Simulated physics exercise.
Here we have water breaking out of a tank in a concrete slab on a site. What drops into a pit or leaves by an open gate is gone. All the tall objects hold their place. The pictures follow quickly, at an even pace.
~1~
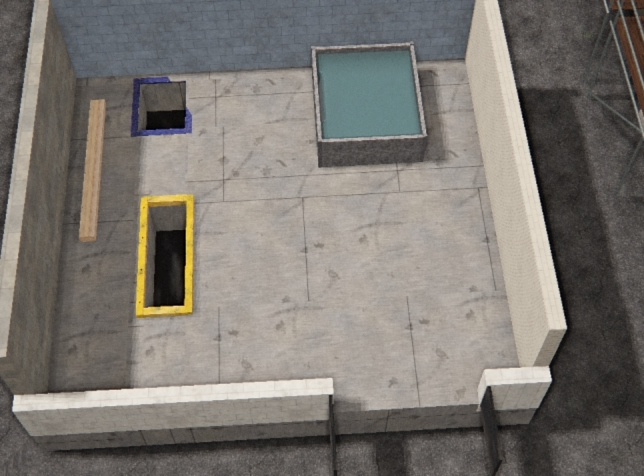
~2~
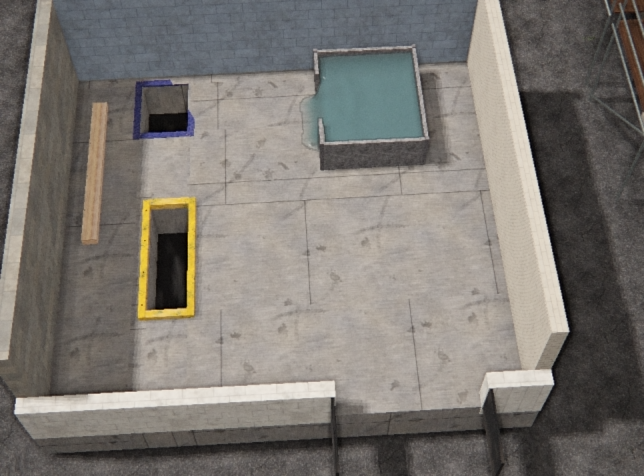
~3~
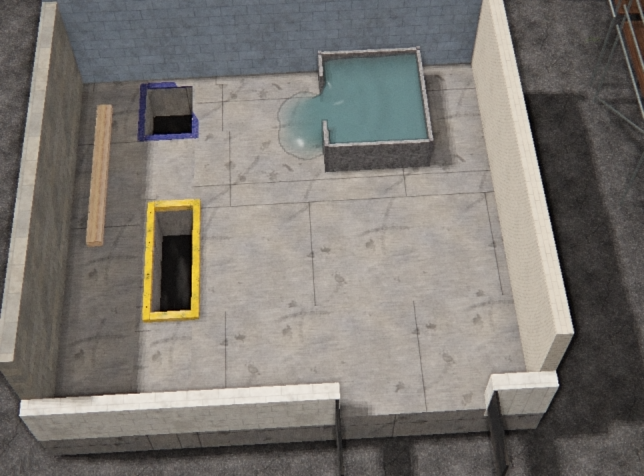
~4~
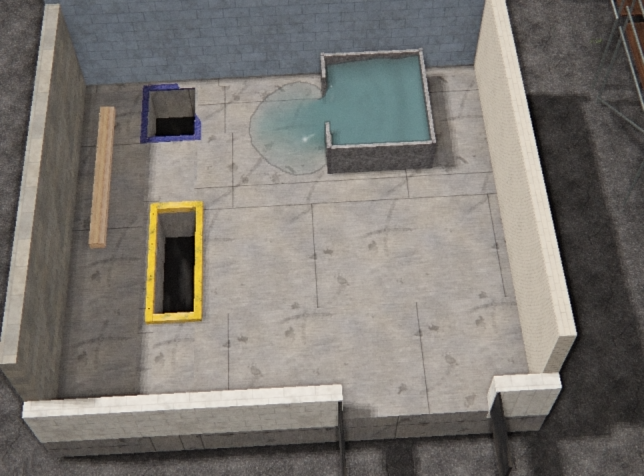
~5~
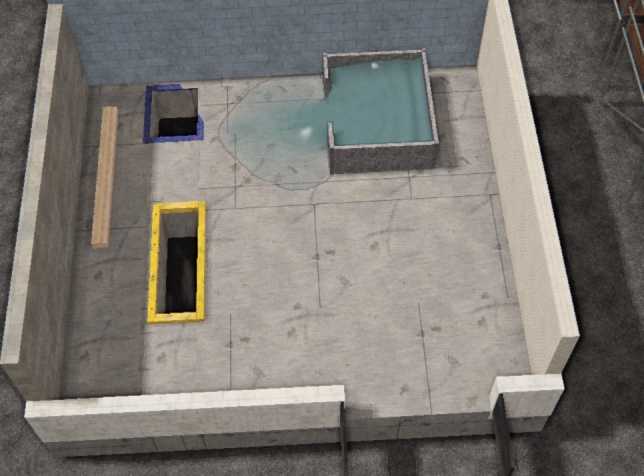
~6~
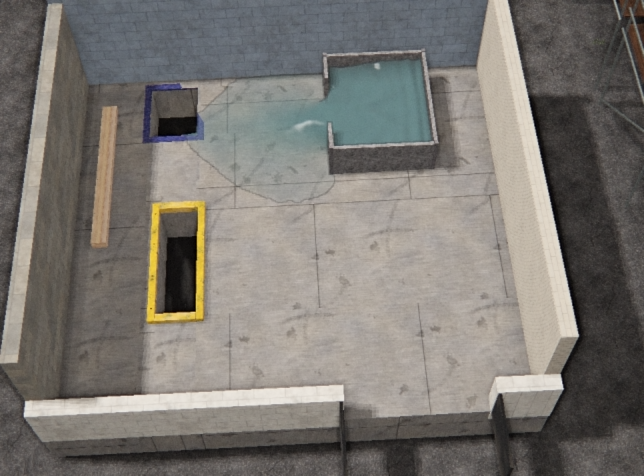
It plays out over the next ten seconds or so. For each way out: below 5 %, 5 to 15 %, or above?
In the end: The gate takes less than 5 %; the blue pit takes more than 15 %; the yellow pit takes less than 5 %.
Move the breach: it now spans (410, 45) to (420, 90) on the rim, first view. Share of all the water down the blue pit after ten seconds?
In per cent: Blue 10.
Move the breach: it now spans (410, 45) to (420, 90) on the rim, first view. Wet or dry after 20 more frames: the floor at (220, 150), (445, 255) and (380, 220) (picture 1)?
As listed: Dry, awash, awash.
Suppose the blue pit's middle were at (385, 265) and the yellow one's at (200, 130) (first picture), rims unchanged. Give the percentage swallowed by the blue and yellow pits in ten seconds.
Roughly, in per cent: Blue 0, yellow 40.
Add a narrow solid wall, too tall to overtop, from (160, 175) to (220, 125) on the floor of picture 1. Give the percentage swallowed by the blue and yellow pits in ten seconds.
Per cent: Blue 40, yellow 12.
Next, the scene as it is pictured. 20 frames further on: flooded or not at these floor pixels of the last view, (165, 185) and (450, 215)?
In turn: Wet, not flooded.
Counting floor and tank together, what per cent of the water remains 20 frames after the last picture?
Close to 76 %.
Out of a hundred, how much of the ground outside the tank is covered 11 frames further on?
About 30 per cent.
A moment on, water covers 20 % of the floor; the gate 0 %, the blue pit 5 %, the yellow pit 0 %.
Next, water covers 30 % of the floor; the gate 0 %, the blue pit 13 %, the yellow pit 1 %.
Then, water covers 40 % of the floor; the gate 0 %, the blue pit 23 %, the yellow pit 1 %.
Later, water covers 50 % of the floor; the gate 0 %, the blue pit 36 %, the yellow pit 1 %.
In the end, water covers 55 % of the floor; the gate 0 %, the blue pit 47 %, the yellow pit 1 %.
